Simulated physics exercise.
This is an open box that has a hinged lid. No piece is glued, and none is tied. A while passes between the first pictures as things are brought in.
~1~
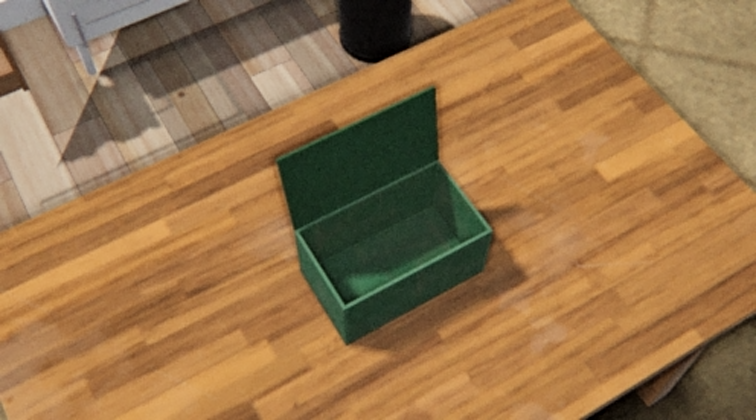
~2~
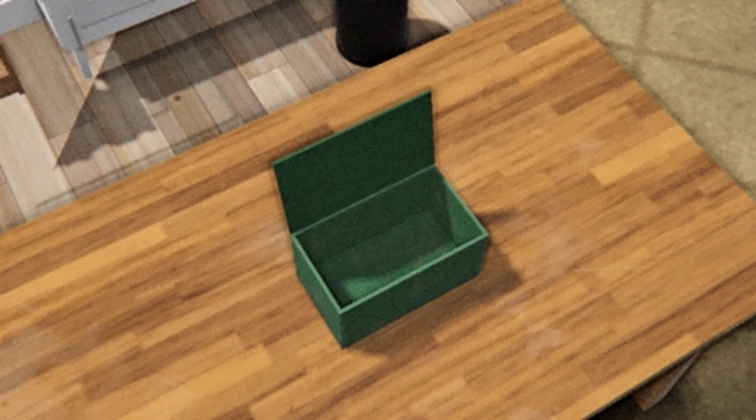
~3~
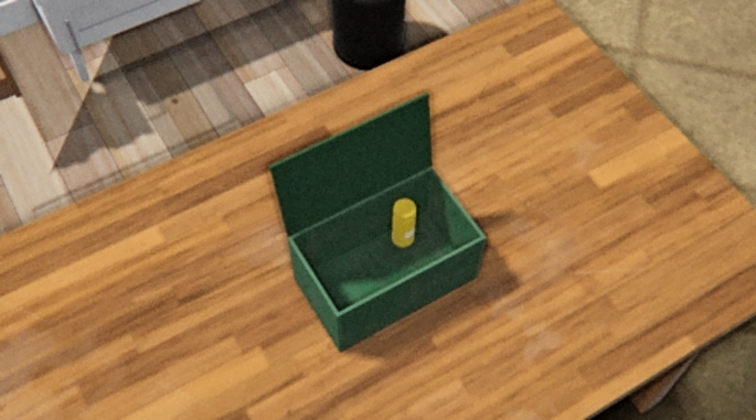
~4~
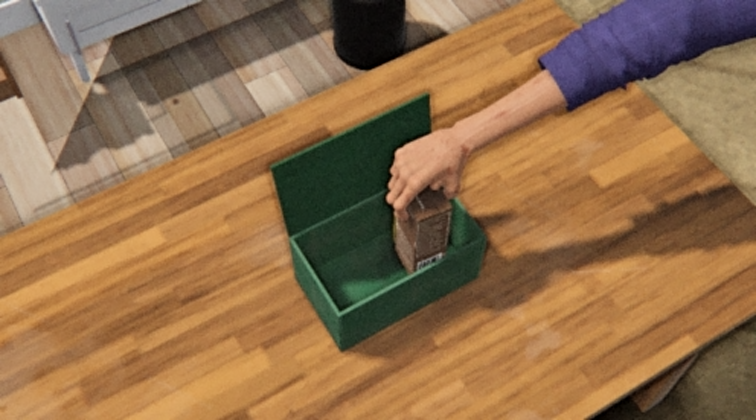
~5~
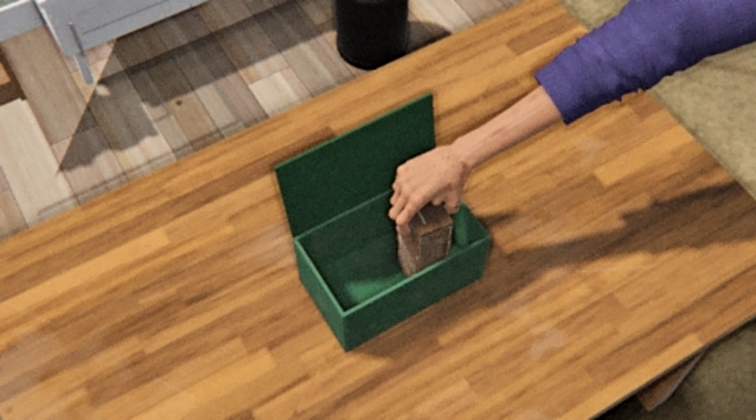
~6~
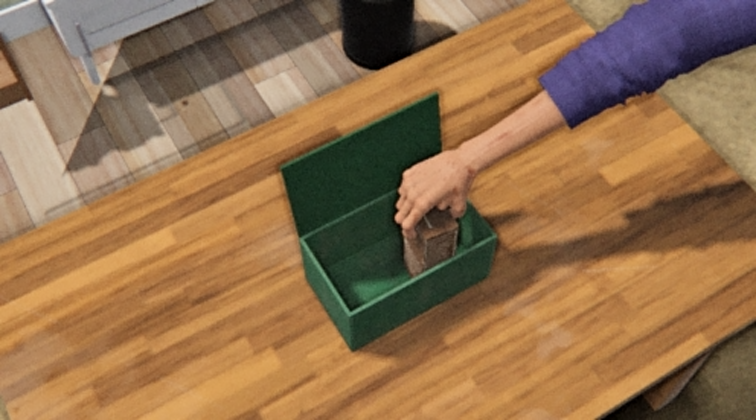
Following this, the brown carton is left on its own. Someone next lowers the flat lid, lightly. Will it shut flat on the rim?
No, I expect the box to stay unclosed.
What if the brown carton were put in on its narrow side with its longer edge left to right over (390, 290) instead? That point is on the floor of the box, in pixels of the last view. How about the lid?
Then the lid comes down fully.
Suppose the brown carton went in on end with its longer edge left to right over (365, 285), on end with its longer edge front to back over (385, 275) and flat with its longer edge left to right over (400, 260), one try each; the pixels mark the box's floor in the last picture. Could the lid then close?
With the first placement the lid remains open; with the second, it remains open; with the third, it ends up closed.
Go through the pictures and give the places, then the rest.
In the first frame, the last thing is not in view yet.
In the second frame, the last thing is not in view yet.
In the third frame, the last thing is not in view yet; yellow shaker (404, 223).
The fourth frame shows still above its spot; brown carton (422, 229).
The fifth frame shows still above its spot; brown carton (424, 243).
The sixth frame shows put in, still held; brown carton (430, 246).
Then, 1.20 s after the last picture, lid 80° above the rim.
Then, 1.60 s after the last picture, lid 58° above the rim.
At rest, lid 43° above the rim; both in place. Seen from the same camera at the end, brown carton near (430, 246).
